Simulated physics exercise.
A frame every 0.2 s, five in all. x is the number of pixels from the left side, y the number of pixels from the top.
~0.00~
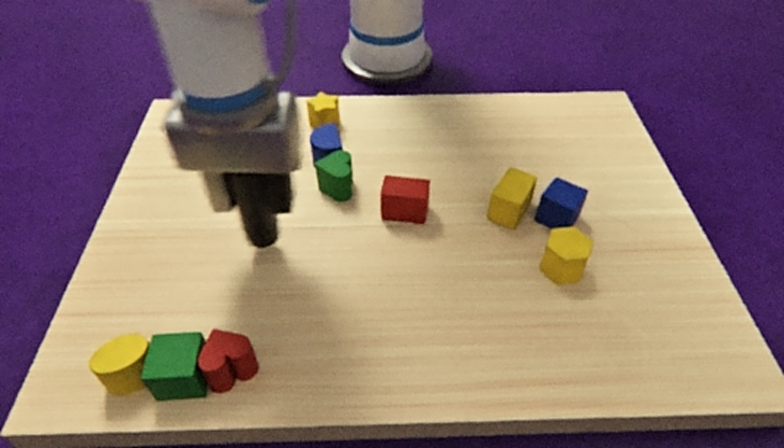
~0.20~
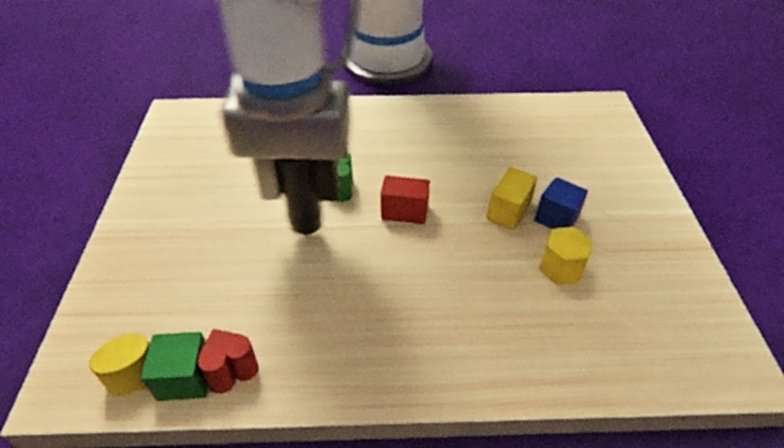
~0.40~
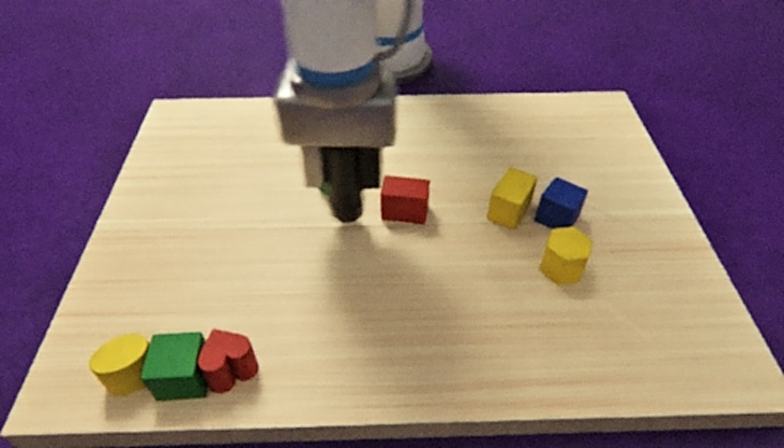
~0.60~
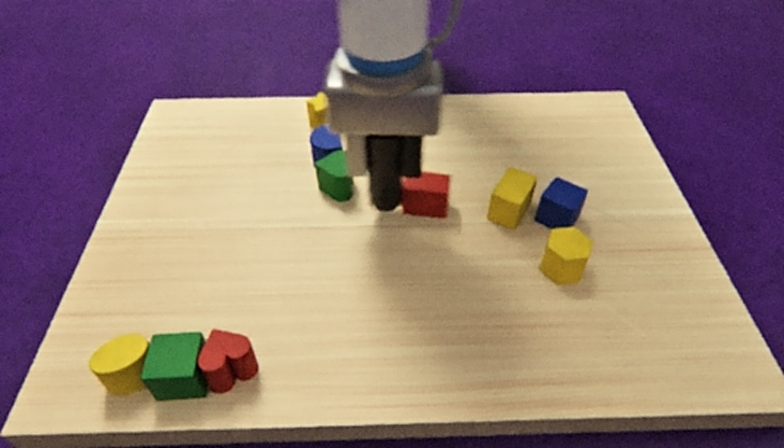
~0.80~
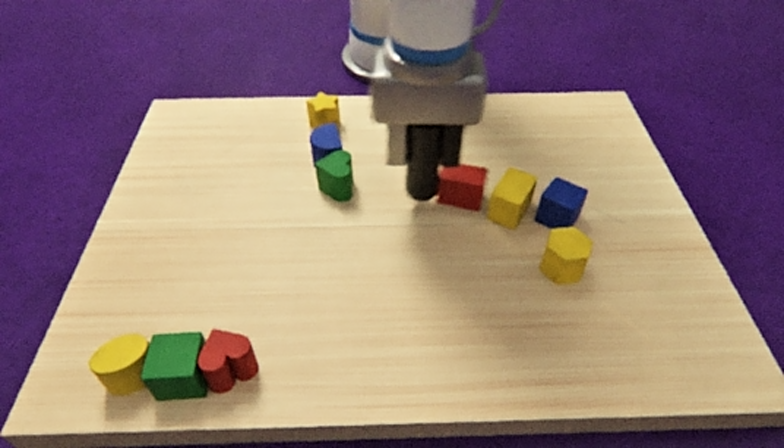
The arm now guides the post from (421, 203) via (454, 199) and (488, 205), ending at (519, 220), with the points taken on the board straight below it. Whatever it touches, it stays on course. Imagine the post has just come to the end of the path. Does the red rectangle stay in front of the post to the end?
No, that is not what happens.
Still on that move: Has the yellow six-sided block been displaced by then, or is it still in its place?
That block stays.
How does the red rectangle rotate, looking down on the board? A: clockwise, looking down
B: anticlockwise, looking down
The answer is B.
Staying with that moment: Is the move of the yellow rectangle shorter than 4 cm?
In short: No.
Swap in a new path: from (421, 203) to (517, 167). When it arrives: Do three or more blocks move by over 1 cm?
Answer: Yes.
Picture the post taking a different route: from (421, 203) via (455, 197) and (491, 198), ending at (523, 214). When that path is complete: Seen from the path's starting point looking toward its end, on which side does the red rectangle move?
Shifted left.
The first path, step by step. One third of the way, post (457, 187); red rectangle (500, 170); yellow rectangle (536, 187); blue square block (573, 194).
Two thirds of the way, post (491, 193); red rectangle (535, 175); yellow rectangle (573, 193); blue square block (611, 202).
At the end, post (522, 208); red rectangle (555, 178), turned 40° anticlockwise; yellow rectangle (590, 194), turned 15° clockwise; blue square block (627, 206); yellow six-sided block in place.
